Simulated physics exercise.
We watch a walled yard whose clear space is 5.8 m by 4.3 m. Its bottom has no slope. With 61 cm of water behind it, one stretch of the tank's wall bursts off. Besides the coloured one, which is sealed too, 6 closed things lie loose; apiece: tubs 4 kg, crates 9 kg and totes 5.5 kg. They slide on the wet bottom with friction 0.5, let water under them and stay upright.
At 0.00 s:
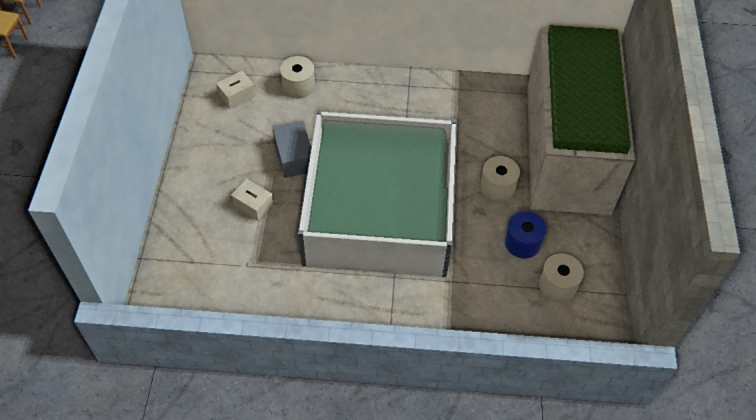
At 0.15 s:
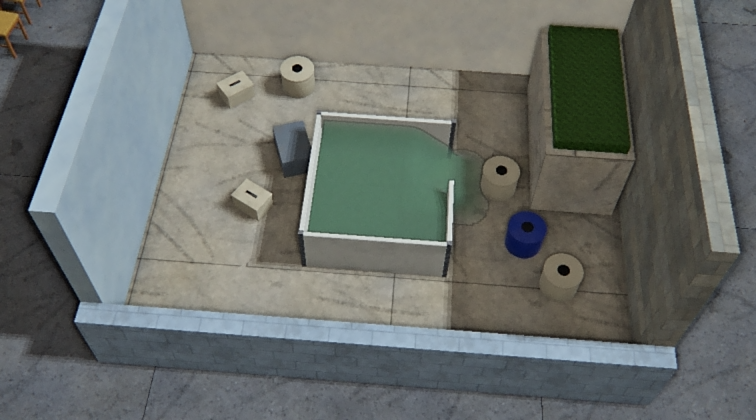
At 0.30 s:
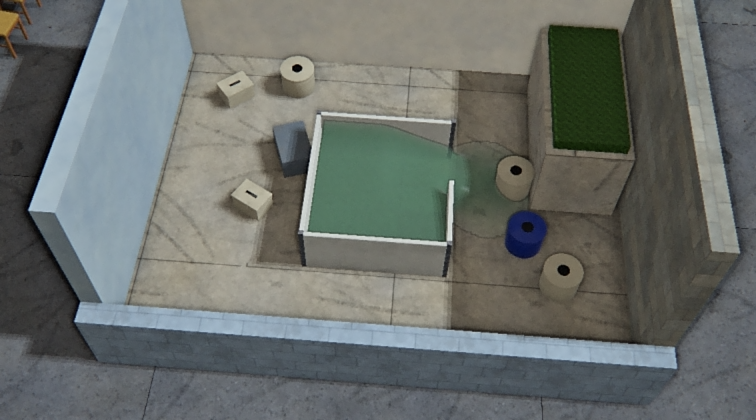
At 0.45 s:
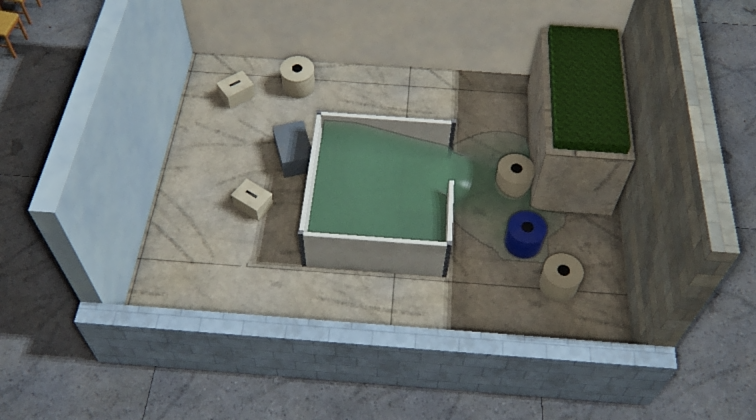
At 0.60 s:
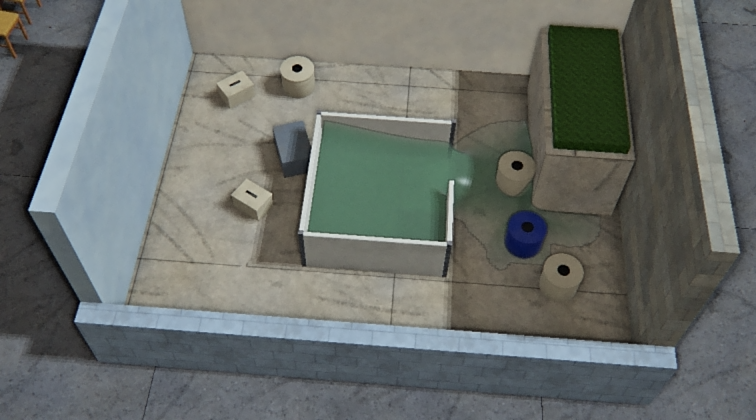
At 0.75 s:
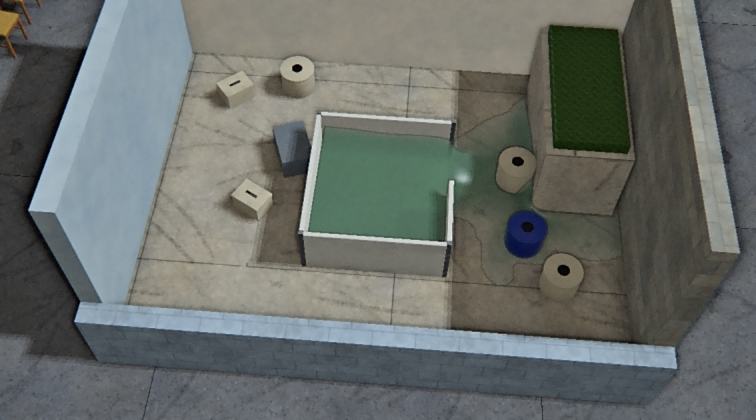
Green water fills a square white-walled tank in a walled yard, then pours out through a gap that opens in the tank's right side. The spill pushes the nearest cream tub slightly right, then spreads thinly across the floor around it and the blue tub, which stays put like the other loose objects.
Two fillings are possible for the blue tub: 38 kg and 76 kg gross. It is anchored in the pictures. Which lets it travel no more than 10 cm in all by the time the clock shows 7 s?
Verdict: Only the higher weight holds it.
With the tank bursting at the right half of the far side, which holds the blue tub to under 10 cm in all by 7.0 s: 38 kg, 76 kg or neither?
Then the smaller load will do.
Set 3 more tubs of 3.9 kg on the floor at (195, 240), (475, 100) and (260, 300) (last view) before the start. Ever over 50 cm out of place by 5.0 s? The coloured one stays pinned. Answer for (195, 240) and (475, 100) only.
In that order: Under, past it.
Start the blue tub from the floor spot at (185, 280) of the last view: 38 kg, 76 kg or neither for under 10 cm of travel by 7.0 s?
The smaller is enough.
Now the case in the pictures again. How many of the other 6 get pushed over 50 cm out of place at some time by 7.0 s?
I count 3.
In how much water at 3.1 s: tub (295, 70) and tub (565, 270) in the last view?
About 4 and 2 cm.
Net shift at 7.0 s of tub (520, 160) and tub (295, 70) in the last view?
In turn: 140 cm, 200 cm.
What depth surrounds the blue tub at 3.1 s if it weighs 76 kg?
About 7 cm.
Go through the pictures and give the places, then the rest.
In the first picture, the blue tub at (527, 227) rests on the ground; water covers 2.6 m2; 0 of 7 have shifted.
In the second picture, the blue tub at (527, 227) rests on the ground; 3.1 m2 under water; 0 of 7 have shifted.
In the third picture, the blue tub at (527, 227), on the bottom; 3.7 m2 under water; 1 of 7 have shifted.
In the fourth picture, the blue tub at (527, 227) rests on the ground; 4.2 m2 under water; 1 of 7 have shifted.
In the fifth picture, the blue tub at (527, 227), on the bottom; water covers 4.6 m2; 1 of 7 have shifted.
In the sixth picture, the blue tub at (527, 227), on the bottom; 5.0 m2 under water; 1 of 7 have shifted.
After 1.4 s the blue tub would be 17 cm from its start with 38 kg and 0 cm from its start with 76 kg; 10 cm of water round it then.
After 3.1 s the blue tub would be 51 cm from its start with 38 kg and 0 cm from its start with 76 kg; 7 cm of water round it then.
After 4.9 s the blue tub would be 51 cm from its start with 38 kg and 0 cm from its start with 76 kg; 9 cm of water round it then.
After 7.0 s the blue tub would be 51 cm from its start with 38 kg and 0 cm from its start with 76 kg; 7 cm of water round it then.
